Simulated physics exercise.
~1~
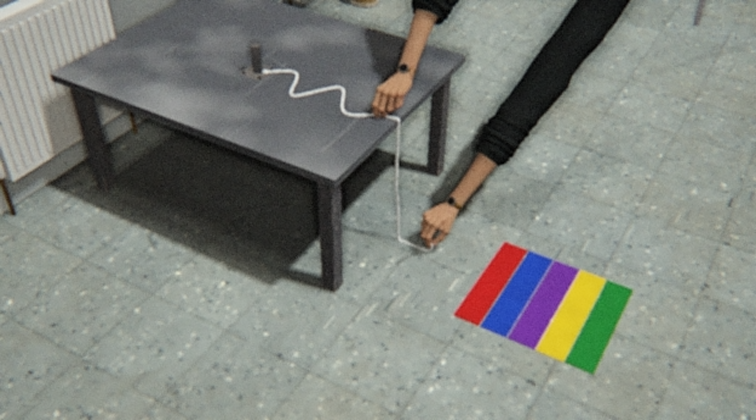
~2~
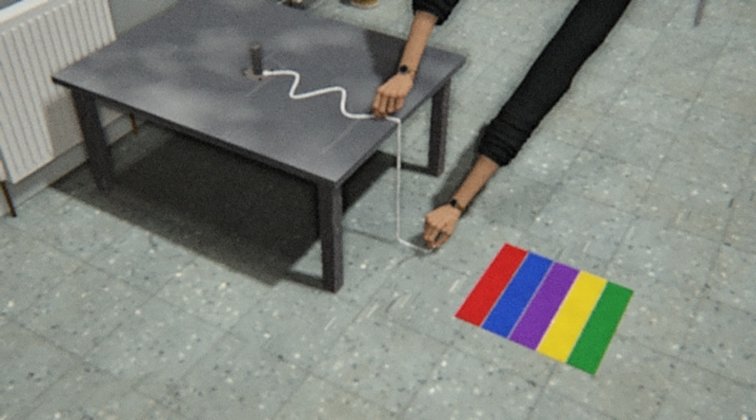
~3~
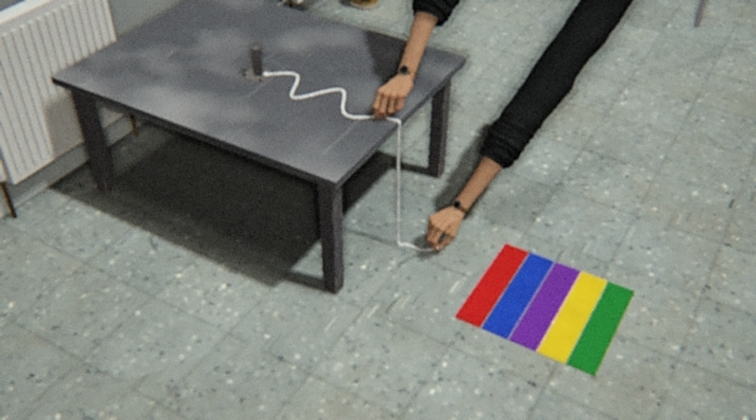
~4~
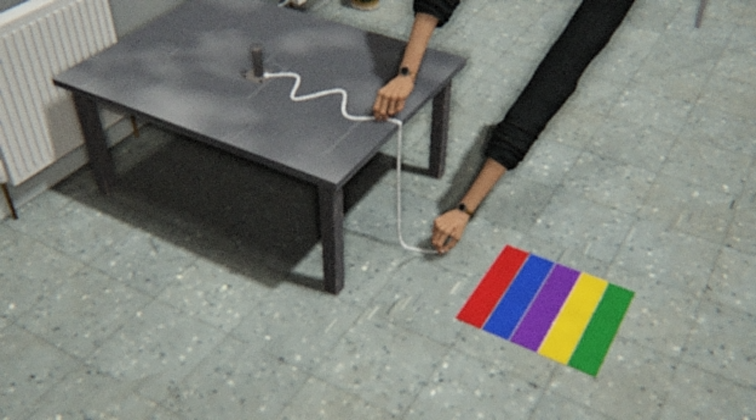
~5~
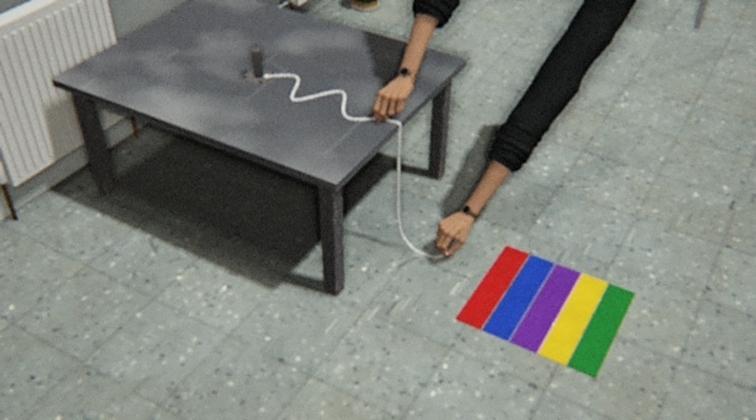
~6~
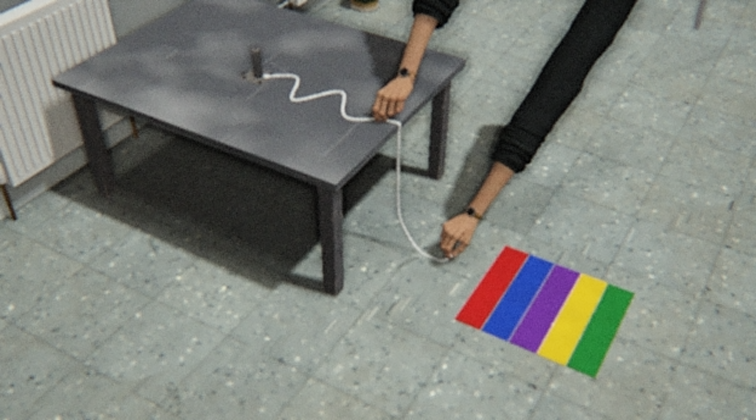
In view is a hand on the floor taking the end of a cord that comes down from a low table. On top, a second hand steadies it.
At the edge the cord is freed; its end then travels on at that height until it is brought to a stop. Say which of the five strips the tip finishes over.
Green.
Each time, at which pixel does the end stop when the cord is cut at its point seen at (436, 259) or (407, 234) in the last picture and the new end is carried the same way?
It ends up at (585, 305) the first time and at (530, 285) the second.
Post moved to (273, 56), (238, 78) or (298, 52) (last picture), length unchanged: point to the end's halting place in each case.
Try by try, around (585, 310), (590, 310) and (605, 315).
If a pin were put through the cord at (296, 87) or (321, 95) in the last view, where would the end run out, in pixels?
About (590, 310) and (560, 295).
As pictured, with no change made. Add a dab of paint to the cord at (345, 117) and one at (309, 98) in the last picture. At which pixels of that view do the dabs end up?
The first at (410, 138), the second at (341, 104).
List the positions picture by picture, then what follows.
In the first picture, end (432, 244); red (475, 306); blue (502, 317); purple (529, 328); yellow (558, 340); green (587, 352).
In the second picture, end (434, 246); cord through (293, 73) (312, 94) (343, 107) (397, 122) (398, 179) (397, 232).
In the third picture, end (438, 248).
In the fourth picture, end (443, 251); cord through (294, 75) (313, 96) (343, 109) (398, 124) (398, 180) (399, 235).
In the fifth picture, end (447, 253).
In the sixth picture, end (452, 255); cord through (293, 76) (312, 97) (343, 110) (397, 125) (398, 182) (409, 236).
A little later, end near (556, 296); over purple.
Next, end near (589, 308); over yellow.
When it is tight, end near (608, 316); over green. It halts on the green strip.
